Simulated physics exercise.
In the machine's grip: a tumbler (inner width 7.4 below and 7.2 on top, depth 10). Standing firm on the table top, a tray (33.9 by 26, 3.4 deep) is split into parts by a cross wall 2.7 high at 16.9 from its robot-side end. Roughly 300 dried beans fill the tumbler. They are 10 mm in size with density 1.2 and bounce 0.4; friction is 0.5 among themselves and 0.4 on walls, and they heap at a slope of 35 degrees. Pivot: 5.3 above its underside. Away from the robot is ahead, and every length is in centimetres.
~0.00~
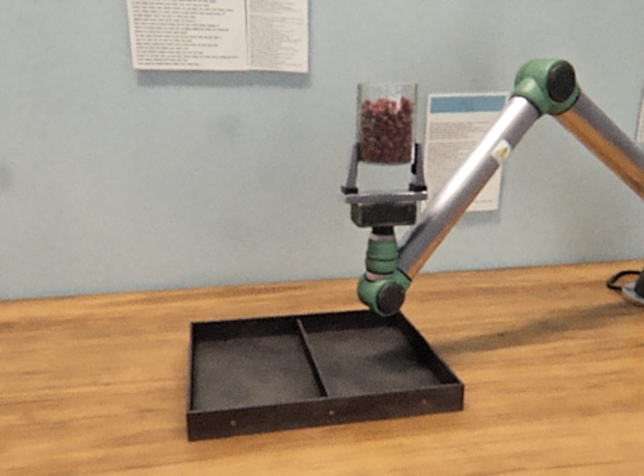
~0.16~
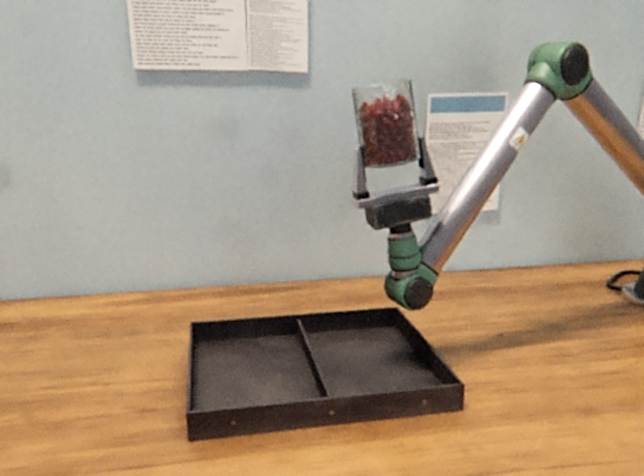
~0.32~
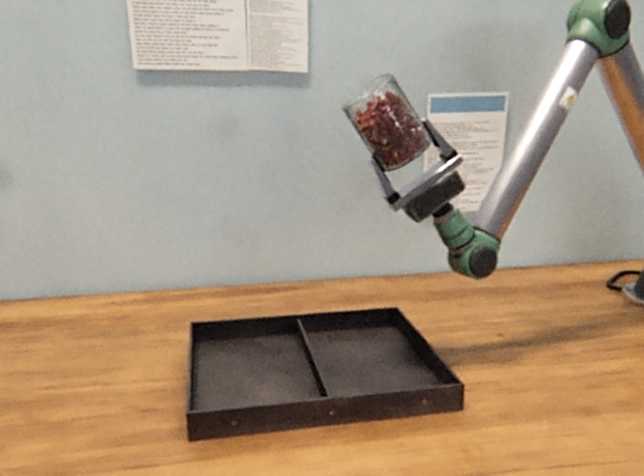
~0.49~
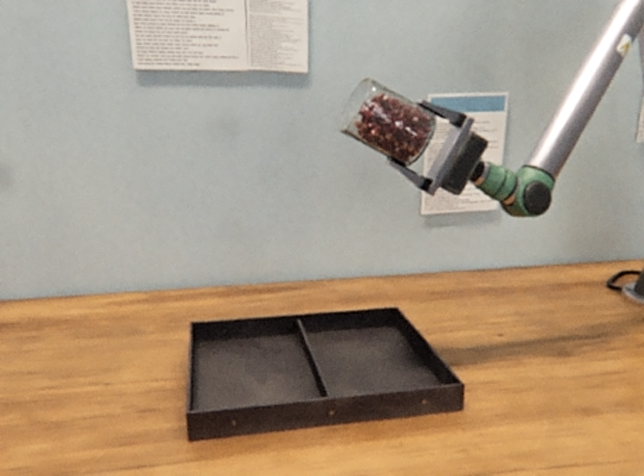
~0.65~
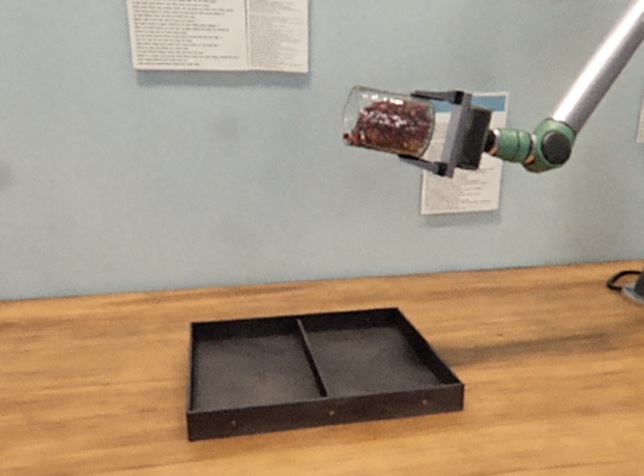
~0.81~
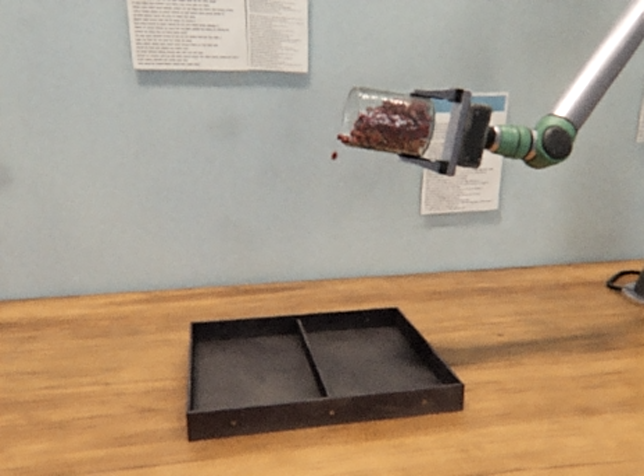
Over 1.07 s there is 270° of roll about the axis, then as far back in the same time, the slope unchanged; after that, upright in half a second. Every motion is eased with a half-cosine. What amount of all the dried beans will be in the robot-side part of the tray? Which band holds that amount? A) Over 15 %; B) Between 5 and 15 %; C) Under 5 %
(B) Between 5 and 15 %.
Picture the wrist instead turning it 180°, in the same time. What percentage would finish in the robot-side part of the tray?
Then about 5 percent.
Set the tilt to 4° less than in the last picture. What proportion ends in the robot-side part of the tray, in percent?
Estimate: Some 5 %.
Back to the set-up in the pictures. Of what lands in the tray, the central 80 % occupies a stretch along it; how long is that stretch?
About 22 centimetres.
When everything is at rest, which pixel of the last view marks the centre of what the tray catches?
Near (290, 373).
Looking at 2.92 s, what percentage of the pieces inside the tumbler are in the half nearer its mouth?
Roughly 35 %.
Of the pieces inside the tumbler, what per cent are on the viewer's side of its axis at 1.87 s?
I'd put it at about 60 per cent.
After 1.87 s, tipped 81°, highest piece 38 above the table; 259 in the tumbler, 18 in the far-side part, 10 in the robot-side part, 13 in flight or on a rim.
After 2.92 s, tipped 81°, highest piece 38 above the table; 227 in the tumbler, 41 in the far-side part, 24 in the robot-side part, 8 in flight or on a rim.
After 3.65 s, upright, highest piece 39 above the table; 224 in the tumbler, 49 in the far-side part, 27 in the robot-side part.
After 4.35 s, upright, highest piece 39 above the table; 224 in the tumbler, 49 in the far-side part, 27 in the robot-side part.
At rest, 224 in the tumbler, 49 in the far-side part, 27 in the robot-side part. That is 9 % in the robot-side part of the tray.
